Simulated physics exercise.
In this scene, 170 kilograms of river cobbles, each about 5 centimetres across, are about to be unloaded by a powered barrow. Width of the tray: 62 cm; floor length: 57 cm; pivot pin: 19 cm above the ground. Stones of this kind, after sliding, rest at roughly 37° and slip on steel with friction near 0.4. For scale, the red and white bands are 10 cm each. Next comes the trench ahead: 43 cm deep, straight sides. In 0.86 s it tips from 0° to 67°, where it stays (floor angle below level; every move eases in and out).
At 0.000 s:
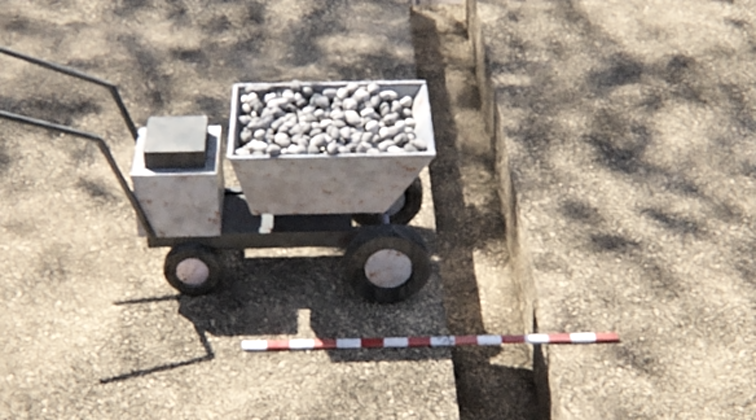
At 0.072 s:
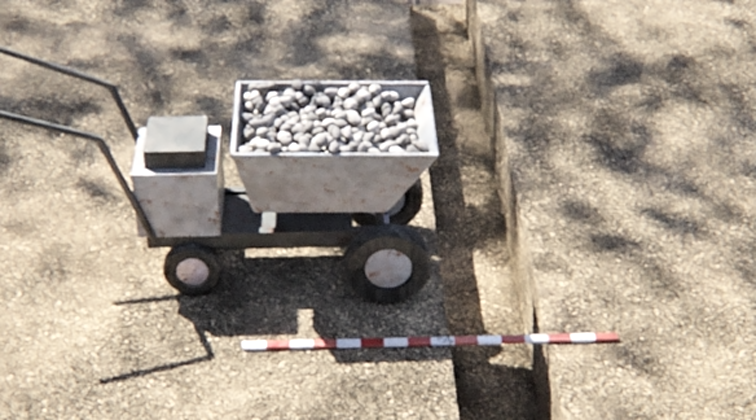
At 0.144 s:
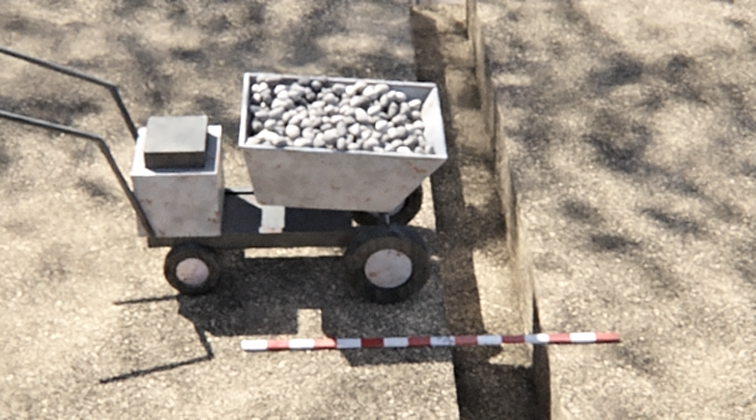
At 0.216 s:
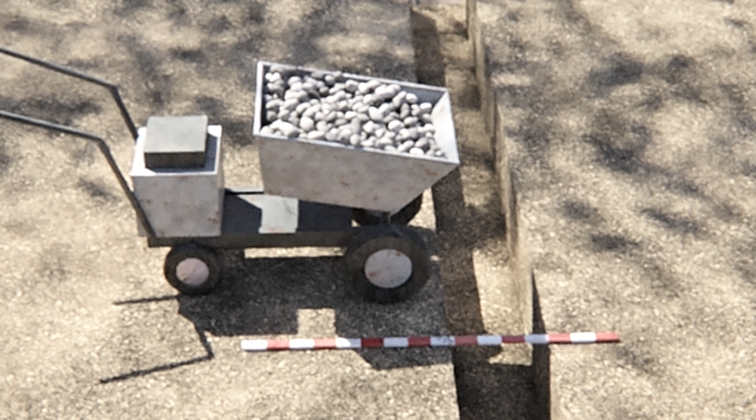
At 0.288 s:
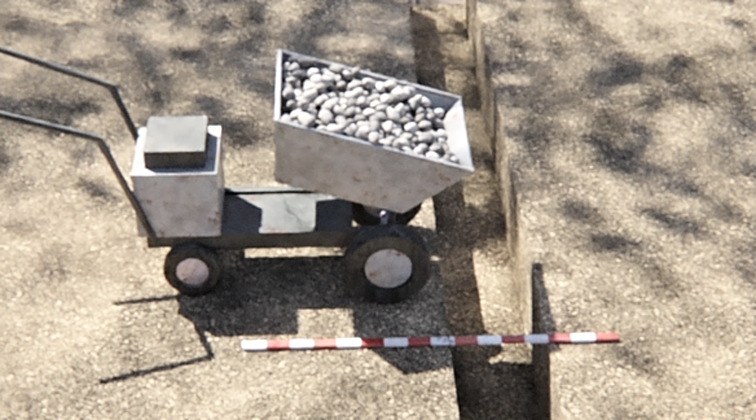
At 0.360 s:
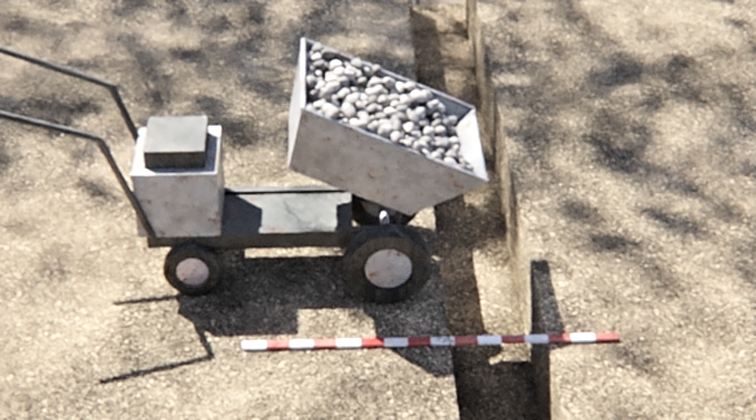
On sandy ground beside a narrow trench, a small powered barrow stands with its pale tray level and full of rounded grey stones, near a red and white banded pole. The tray's left end starts to rise slowly, then lifts further until the tray slants steeply down toward the right, the stones still heaped inside.
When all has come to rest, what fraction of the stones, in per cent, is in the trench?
At the end about 24 per cent of the stones are there.
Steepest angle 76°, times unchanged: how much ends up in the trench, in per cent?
I'd guess some 30 in a hundred.
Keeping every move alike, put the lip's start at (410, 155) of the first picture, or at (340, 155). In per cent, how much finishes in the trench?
Near 40 and near 85 percent.
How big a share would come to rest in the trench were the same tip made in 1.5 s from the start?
It would be near 30 percent.
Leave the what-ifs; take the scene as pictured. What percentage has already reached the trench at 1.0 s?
0 per cent, give or take.
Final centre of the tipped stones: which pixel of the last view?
The tipped stones centre close to (574, 255).
After 0.6 s the floor is at 56°; 100 % in the tray; the foremost stones are at (512, 198).
After 1.0 s the floor is at 67°; 69 % in the tray, 1 % in the trench, 30 % past the trench; the foremost stones are at (610, 253).
After 1.3 s the floor is at 67°; 39 % in the tray, 3 % in the trench, 58 % past the trench; the foremost stones are at (743, 247).
After 3.3 s the floor is at 67°; 16 % in the tray, 24 % in the trench, 60 % past the trench; the foremost stones are past the picture's edge.
